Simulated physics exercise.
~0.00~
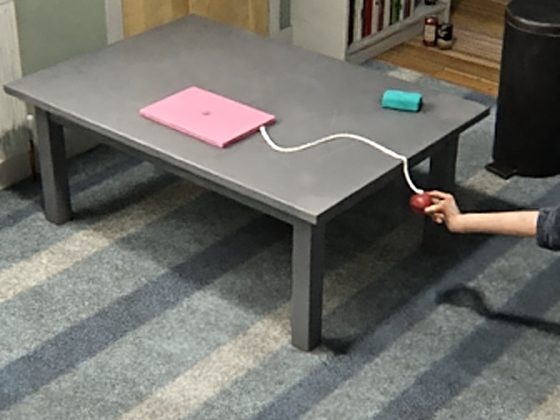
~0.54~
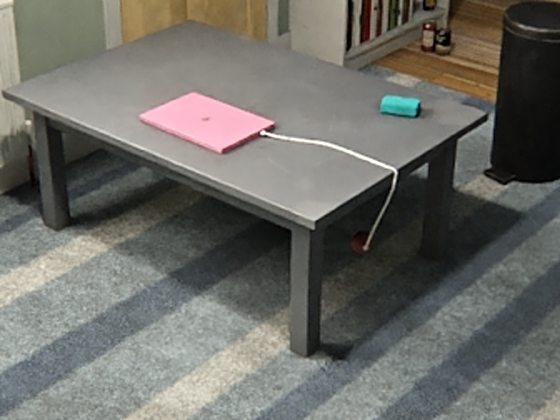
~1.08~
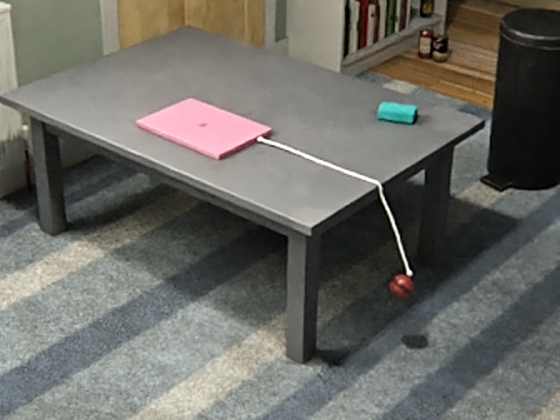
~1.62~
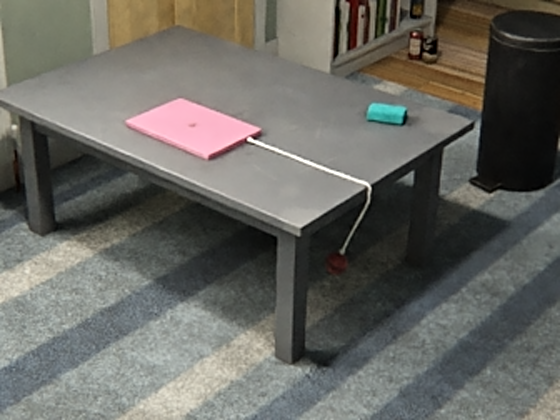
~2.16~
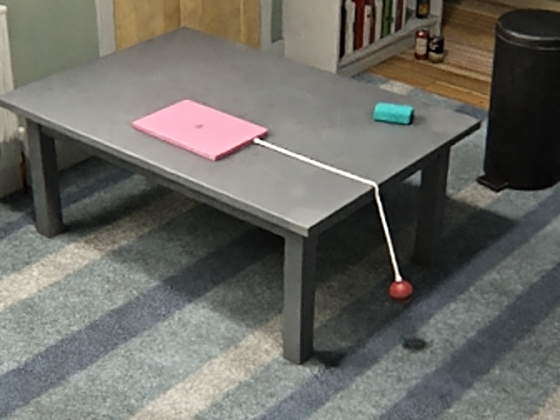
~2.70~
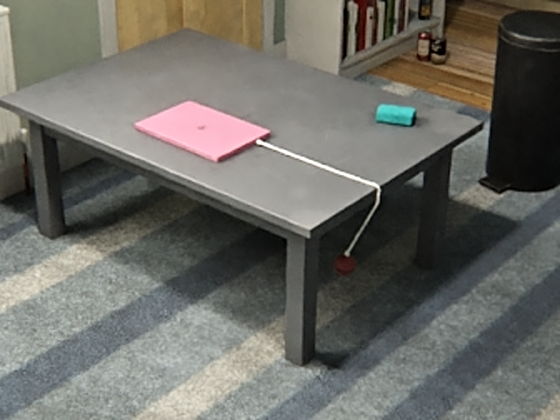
At a grey table, a hand releases a red ball, which swings from the laptop's shoelace.
